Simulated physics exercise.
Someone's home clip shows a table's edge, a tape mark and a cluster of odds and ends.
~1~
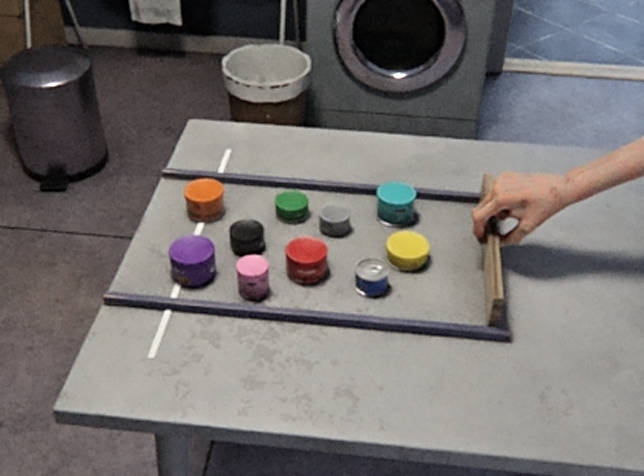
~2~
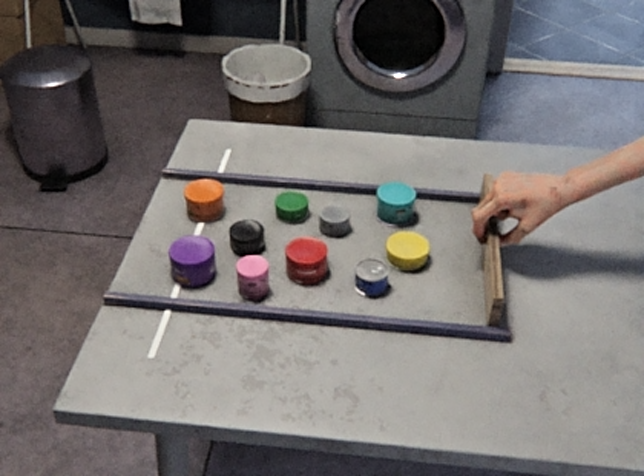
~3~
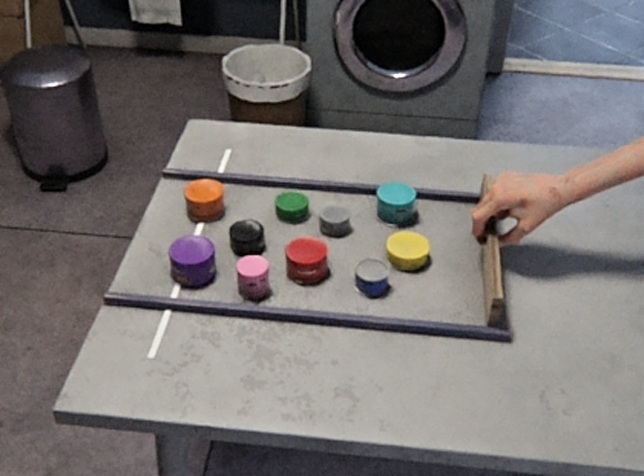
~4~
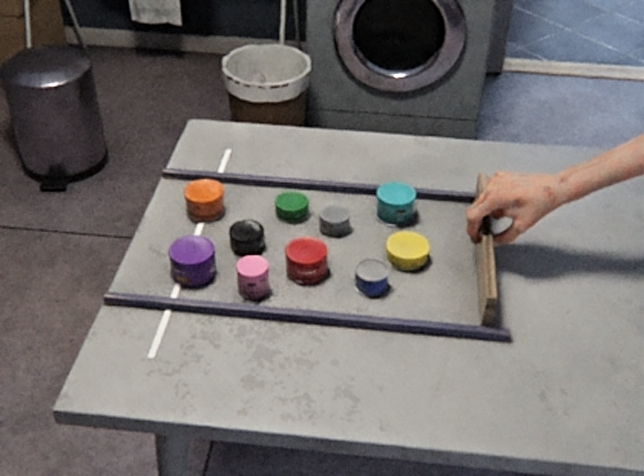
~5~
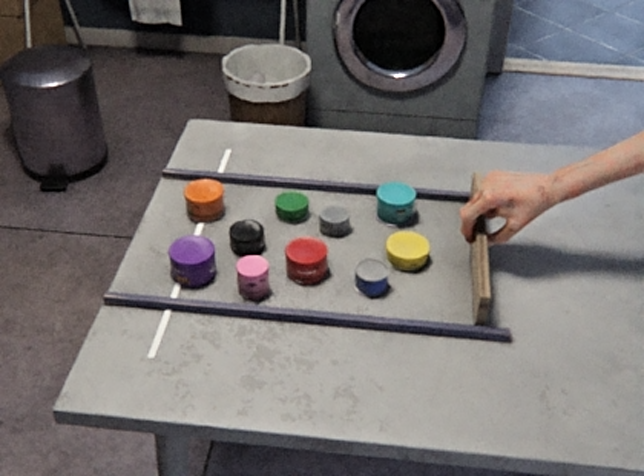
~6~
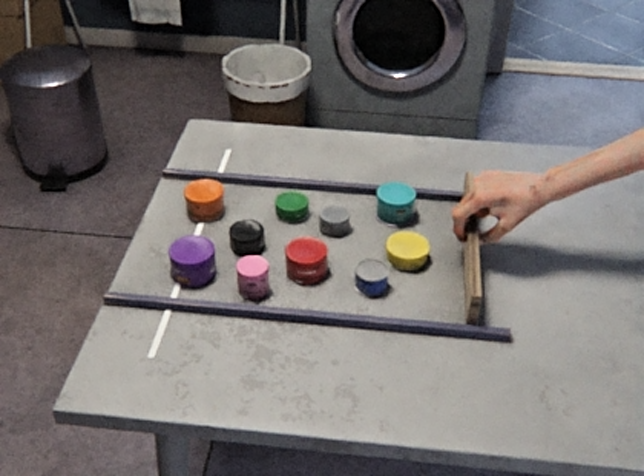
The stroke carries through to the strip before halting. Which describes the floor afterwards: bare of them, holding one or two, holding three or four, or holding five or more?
A couple at most slip off, not zero.
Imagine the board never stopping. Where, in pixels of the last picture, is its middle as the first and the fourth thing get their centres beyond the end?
First roughly (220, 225), later roughly (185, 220).
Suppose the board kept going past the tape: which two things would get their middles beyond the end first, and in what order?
The order is the orange pot, then the black tub.
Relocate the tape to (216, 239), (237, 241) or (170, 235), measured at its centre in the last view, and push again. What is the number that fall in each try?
0, 0, 5.
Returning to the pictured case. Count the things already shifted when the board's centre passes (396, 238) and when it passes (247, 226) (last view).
One spot: 2. Other spot: 10.
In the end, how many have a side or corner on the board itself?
Total: 5.
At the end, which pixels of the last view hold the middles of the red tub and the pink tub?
First at (141, 241); second at (160, 278).
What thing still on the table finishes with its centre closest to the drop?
It's the black tub.
Soon after, none off yet; orange pot at rest near (205, 201); purple tub at rest near (193, 261); black tub at rest near (247, 238).
By the end, the number that fall off is one or two; fallen, orange pot.
